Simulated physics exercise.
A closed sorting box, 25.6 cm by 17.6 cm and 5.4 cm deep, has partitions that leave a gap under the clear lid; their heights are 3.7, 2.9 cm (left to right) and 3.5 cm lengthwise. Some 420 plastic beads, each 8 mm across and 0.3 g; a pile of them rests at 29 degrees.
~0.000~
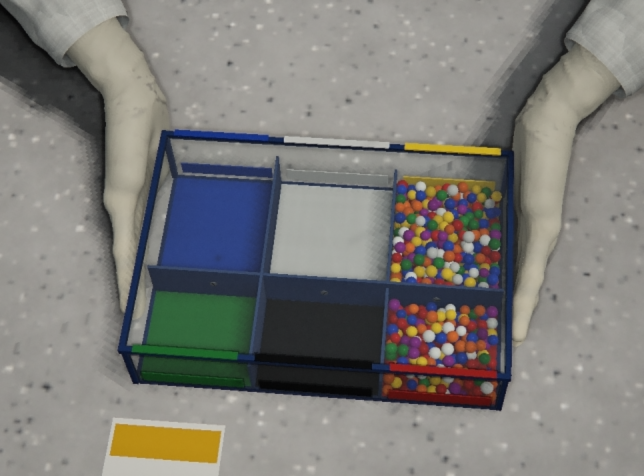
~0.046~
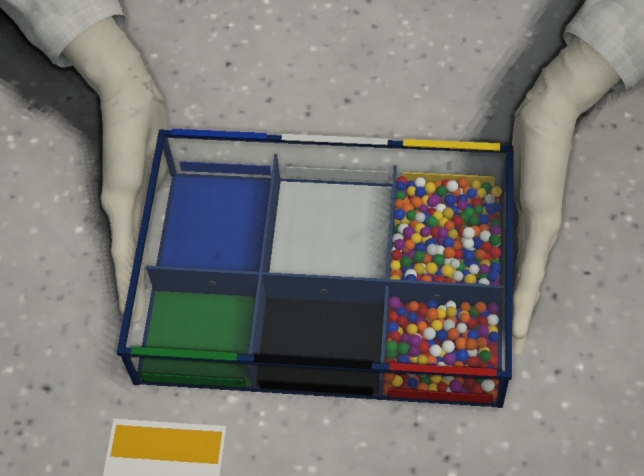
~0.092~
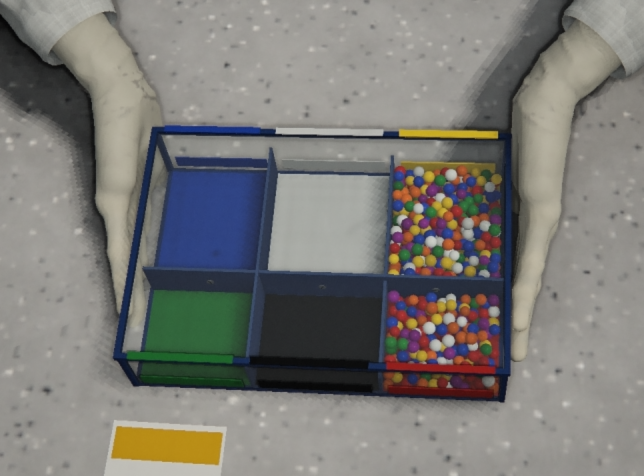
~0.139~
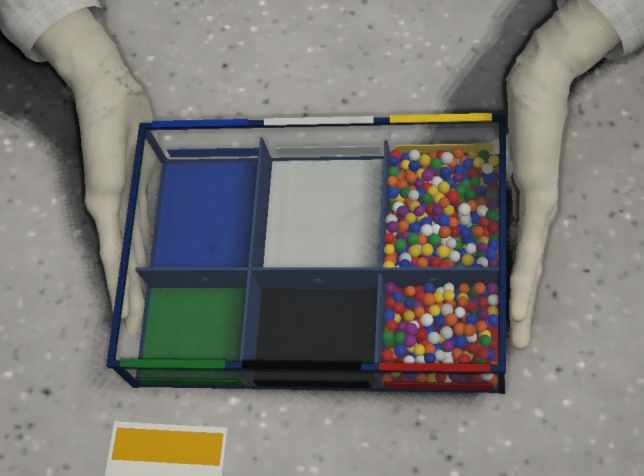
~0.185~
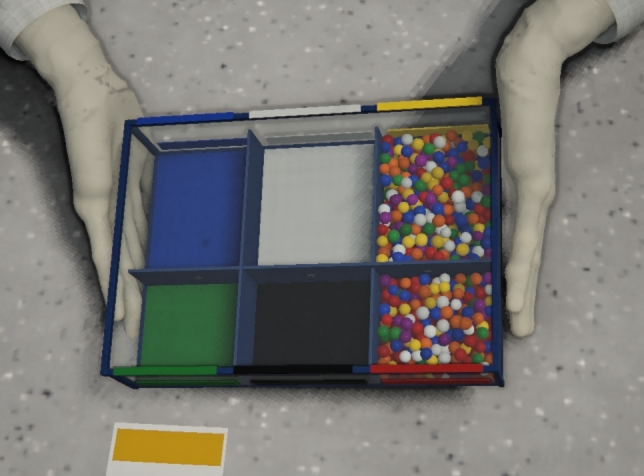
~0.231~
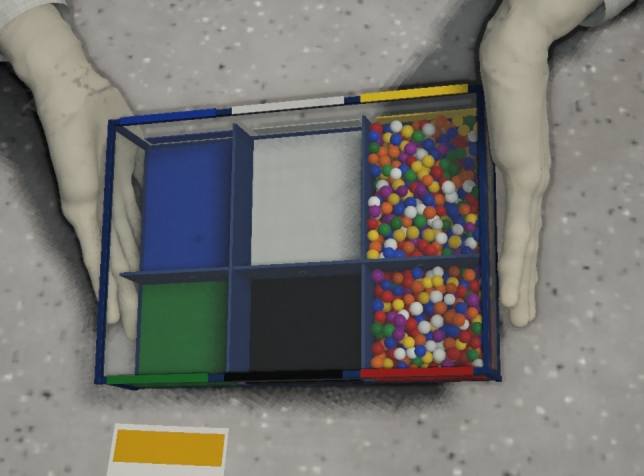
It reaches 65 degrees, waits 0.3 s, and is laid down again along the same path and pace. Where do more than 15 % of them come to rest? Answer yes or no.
Red yes, blue no, green no, yellow yes, white no, black yes.
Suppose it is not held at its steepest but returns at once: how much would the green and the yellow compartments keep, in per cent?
Green 0, yellow 40.
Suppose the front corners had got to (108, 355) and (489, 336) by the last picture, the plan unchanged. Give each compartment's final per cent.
Red 30; blue 0; green 5; yellow 45; white 15; black 5.
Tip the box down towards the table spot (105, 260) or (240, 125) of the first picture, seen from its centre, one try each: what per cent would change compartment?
Some 45 and 20 per cent.
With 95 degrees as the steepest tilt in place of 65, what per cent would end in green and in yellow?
In that case green 20; yellow 5.
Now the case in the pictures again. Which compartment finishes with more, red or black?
The red compartment.
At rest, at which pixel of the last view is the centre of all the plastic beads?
Near (404, 335).
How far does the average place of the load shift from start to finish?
Roughly 6.0 cm.
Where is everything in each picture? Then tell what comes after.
In the first picture, box tilt 0 degrees, front corners at (125, 347) and (505, 375); red 35 %, yellow 65 %.
In the second picture, box tilt 1 degrees, front corners at (124, 349) and (506, 373).
In the third picture, box tilt 5 degrees, front corners at (120, 354) and (504, 370), lowest corner left front.
In the fourth picture, box tilt 11 degrees, front corners at (114, 362) and (499, 367), lowest corner left front.
In the fifth picture, box tilt 18 degrees, front corners at (108, 369) and (493, 366), lowest corner left front.
In the sixth picture, box tilt 24 degrees, front corners at (102, 378) and (484, 368), lowest corner left front; red 35 %, yellow 65 %. Its pace works out near 140 degrees a second.
After 0.79 s, tilt 65 degrees; red 35 %, yellow 45 %, white 5 %, black 15 %.
Then, at 1.16 s, tilt 35 degrees; red 30 %, green 5 %, yellow 35 %, white 5 %, black 20 %.
Then, at 1.62 s, tilt 0 degrees; red 30 %, green 5 %, yellow 35 %, white 5 %, black 20 %.
In the end, at 2.4 s, red 30 %, blue 0 %, green 5 %, yellow 35 %, white 5 %, black 20 %.
